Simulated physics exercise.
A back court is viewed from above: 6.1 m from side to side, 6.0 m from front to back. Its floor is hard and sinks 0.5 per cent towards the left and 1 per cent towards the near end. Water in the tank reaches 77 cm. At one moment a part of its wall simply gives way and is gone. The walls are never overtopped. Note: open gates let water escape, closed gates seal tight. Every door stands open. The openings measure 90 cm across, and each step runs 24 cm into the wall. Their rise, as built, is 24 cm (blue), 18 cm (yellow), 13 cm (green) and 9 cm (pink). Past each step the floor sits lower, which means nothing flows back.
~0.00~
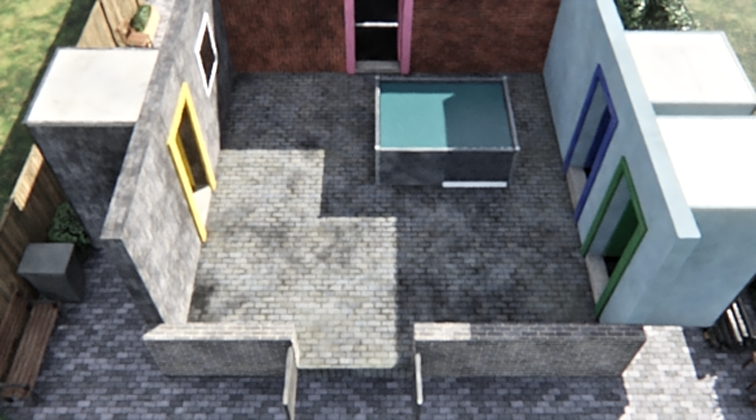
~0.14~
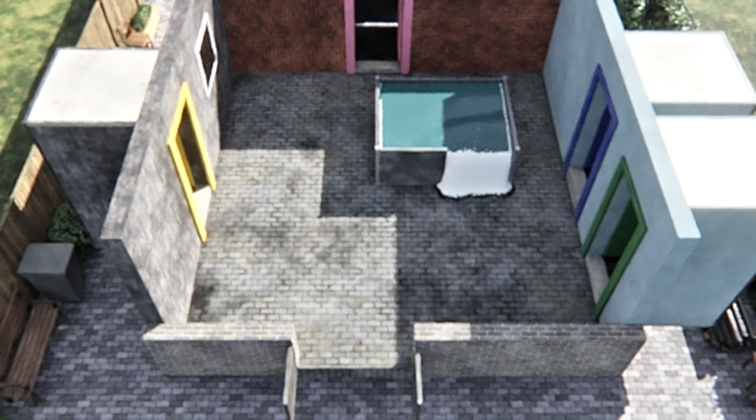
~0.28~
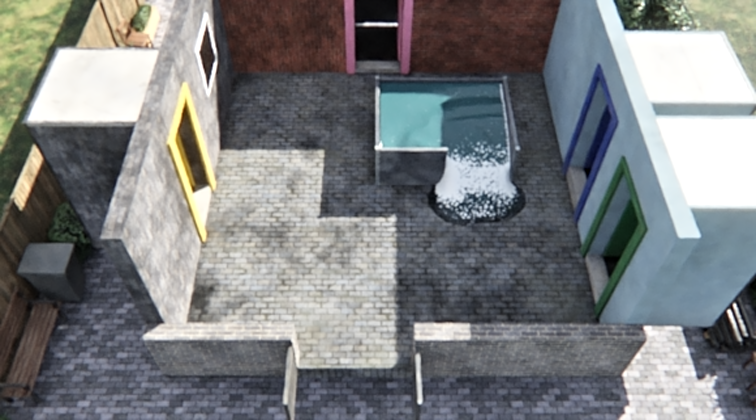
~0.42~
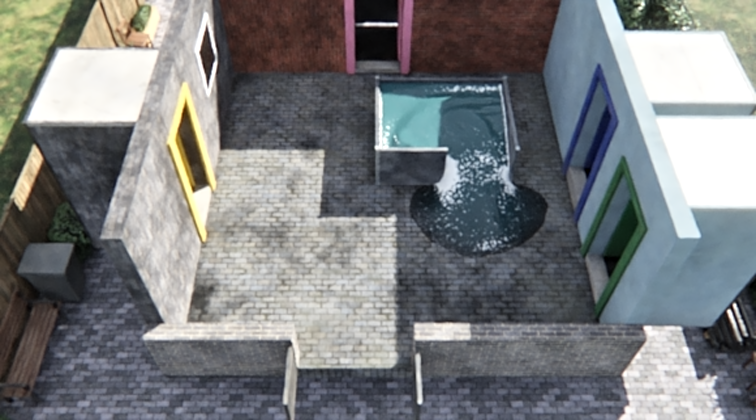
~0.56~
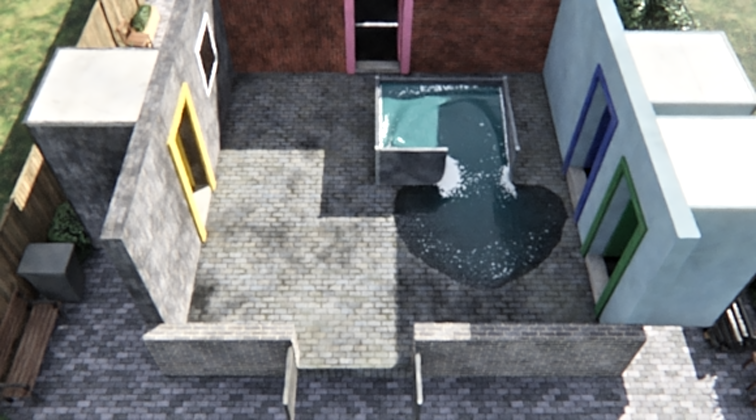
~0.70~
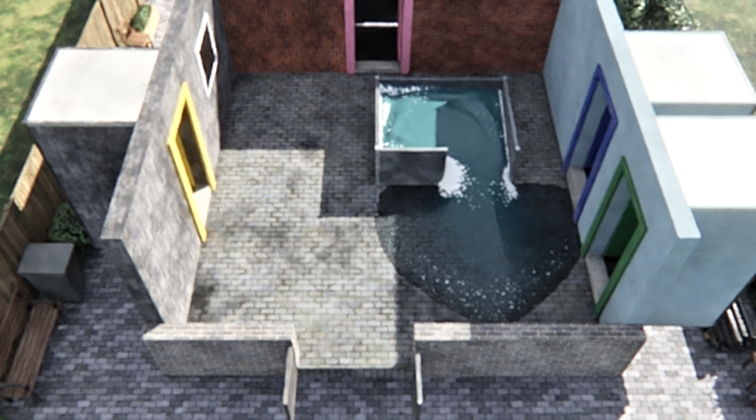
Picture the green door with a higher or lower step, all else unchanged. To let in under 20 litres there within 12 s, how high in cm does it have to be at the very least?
At least roughly 23 cm.
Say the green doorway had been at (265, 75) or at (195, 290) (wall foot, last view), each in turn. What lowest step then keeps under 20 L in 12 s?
Roughly 8.0 cm, then roughly 16 cm.
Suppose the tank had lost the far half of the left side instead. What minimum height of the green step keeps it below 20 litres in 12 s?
You'd want it roughly 8.0 centimetres tall.
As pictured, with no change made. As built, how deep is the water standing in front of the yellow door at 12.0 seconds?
The depth there is around 7.0 cm.
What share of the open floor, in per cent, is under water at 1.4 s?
Roughly 30 percent.
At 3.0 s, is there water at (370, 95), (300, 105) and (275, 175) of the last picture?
Status: Clear / clear / clear.
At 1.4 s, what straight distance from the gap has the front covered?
I make it some 3.8 m.
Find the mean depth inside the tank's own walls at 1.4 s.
About 49 cm.
After 1.4 s water covers 30 % of the floor, deepest (54 cm) near (597, 352); 22 cm at the green door, 0 litres in over its 13 cm step.
After 3.0 s water covers 35 % of the floor, deepest (29 cm) near (522, 276); 26 cm at the green door, 59 litres in over its 13 cm step.
After 12.0 s water covers 95 % of the floor, deepest (10 cm) near (181, 352); 6 cm at the green door, 128 litres in over its 13 cm step.
At the green door as built, the water arrived by 0.9 s and peaked near 26 cm at 3.0 s.
With a step of 18.5 cm, 47 litres would have come in within the 12 s; with 25 cm, 12 litres. So under 20 litres takes about 23 cm.
